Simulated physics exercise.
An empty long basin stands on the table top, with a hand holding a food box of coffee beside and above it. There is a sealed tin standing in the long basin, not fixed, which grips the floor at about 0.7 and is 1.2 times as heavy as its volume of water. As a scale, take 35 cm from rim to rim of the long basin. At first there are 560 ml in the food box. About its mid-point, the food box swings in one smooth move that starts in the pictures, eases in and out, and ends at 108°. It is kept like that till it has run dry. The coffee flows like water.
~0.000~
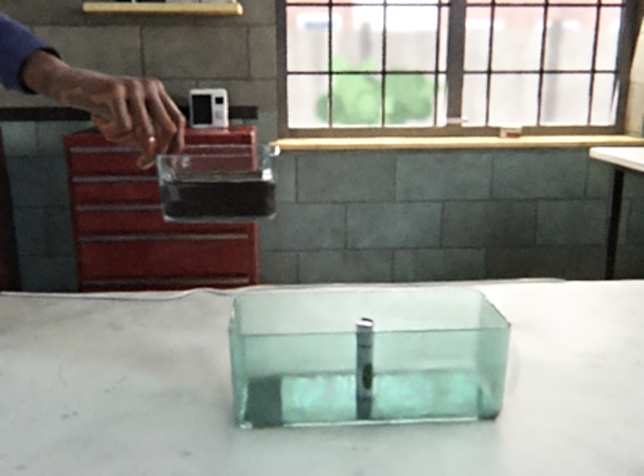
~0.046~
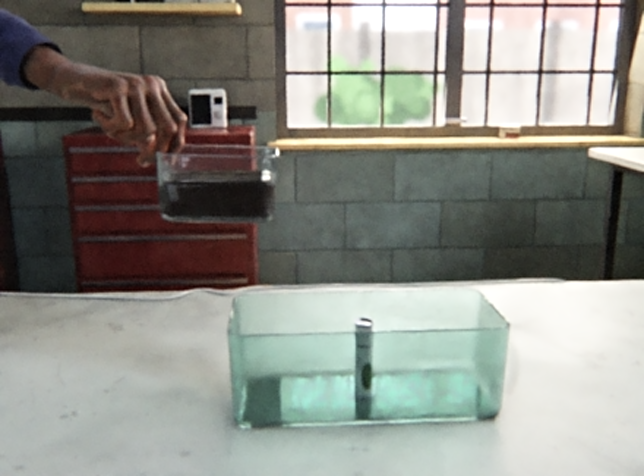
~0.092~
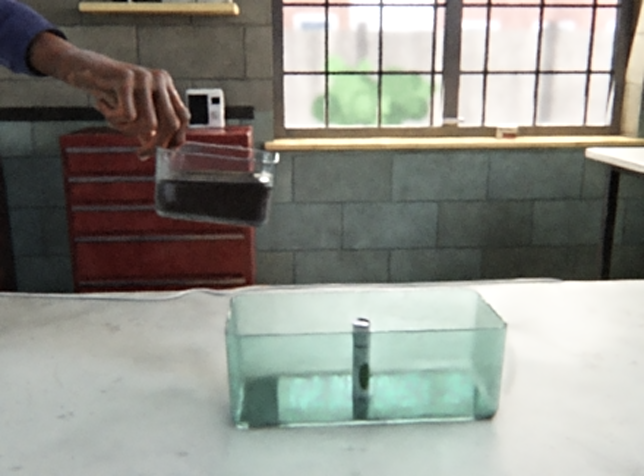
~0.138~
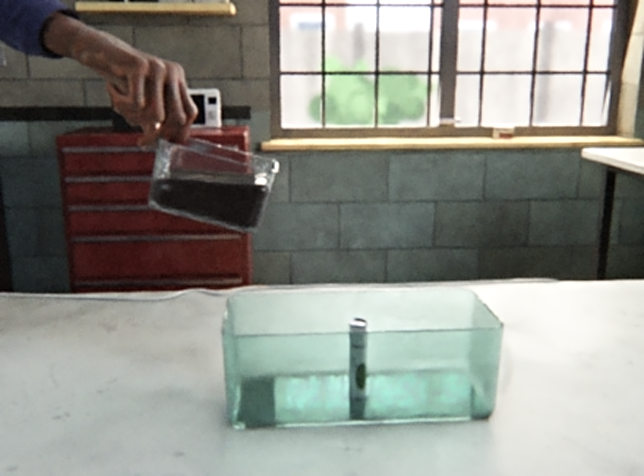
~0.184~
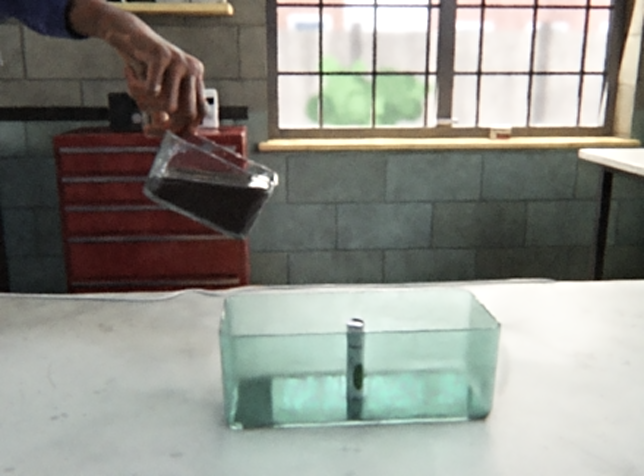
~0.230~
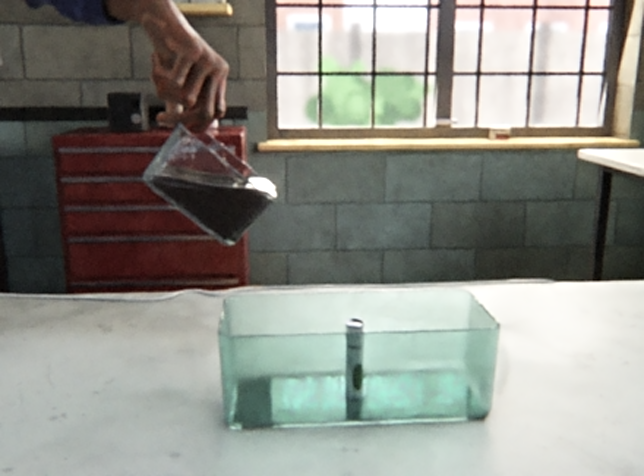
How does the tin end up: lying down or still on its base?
It ends up still on its base.
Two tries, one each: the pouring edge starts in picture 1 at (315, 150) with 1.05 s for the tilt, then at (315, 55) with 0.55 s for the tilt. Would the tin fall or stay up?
Run one: It does not tip. Run two: It does not tip.
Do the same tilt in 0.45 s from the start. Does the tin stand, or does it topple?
Then the tin does not tip.
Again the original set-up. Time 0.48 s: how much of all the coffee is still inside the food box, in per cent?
I reckon about 20 in a hundred is still held.
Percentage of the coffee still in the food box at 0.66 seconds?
I'd say some 4 per cent remains.
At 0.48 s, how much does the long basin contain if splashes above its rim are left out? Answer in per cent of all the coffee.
Estimate - around 26 in a hundred parts.
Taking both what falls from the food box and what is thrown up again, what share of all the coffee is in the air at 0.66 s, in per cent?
About 8 per cent.
By 0.48 s the tilt is 103° and 20 per cent is still to pour; the tin stands where it began.
By 0.66 s the tilt is 108° and 4 per cent is still to pour; the tin stands where it began.
By 0.85 s the tilt is 108° and 0 per cent is still to pour; the tin stands where it began.
By 1.05 s the tilt is 108° and 0 per cent is still to pour; the tin stands where it began.
At rest the tin stands where it began.
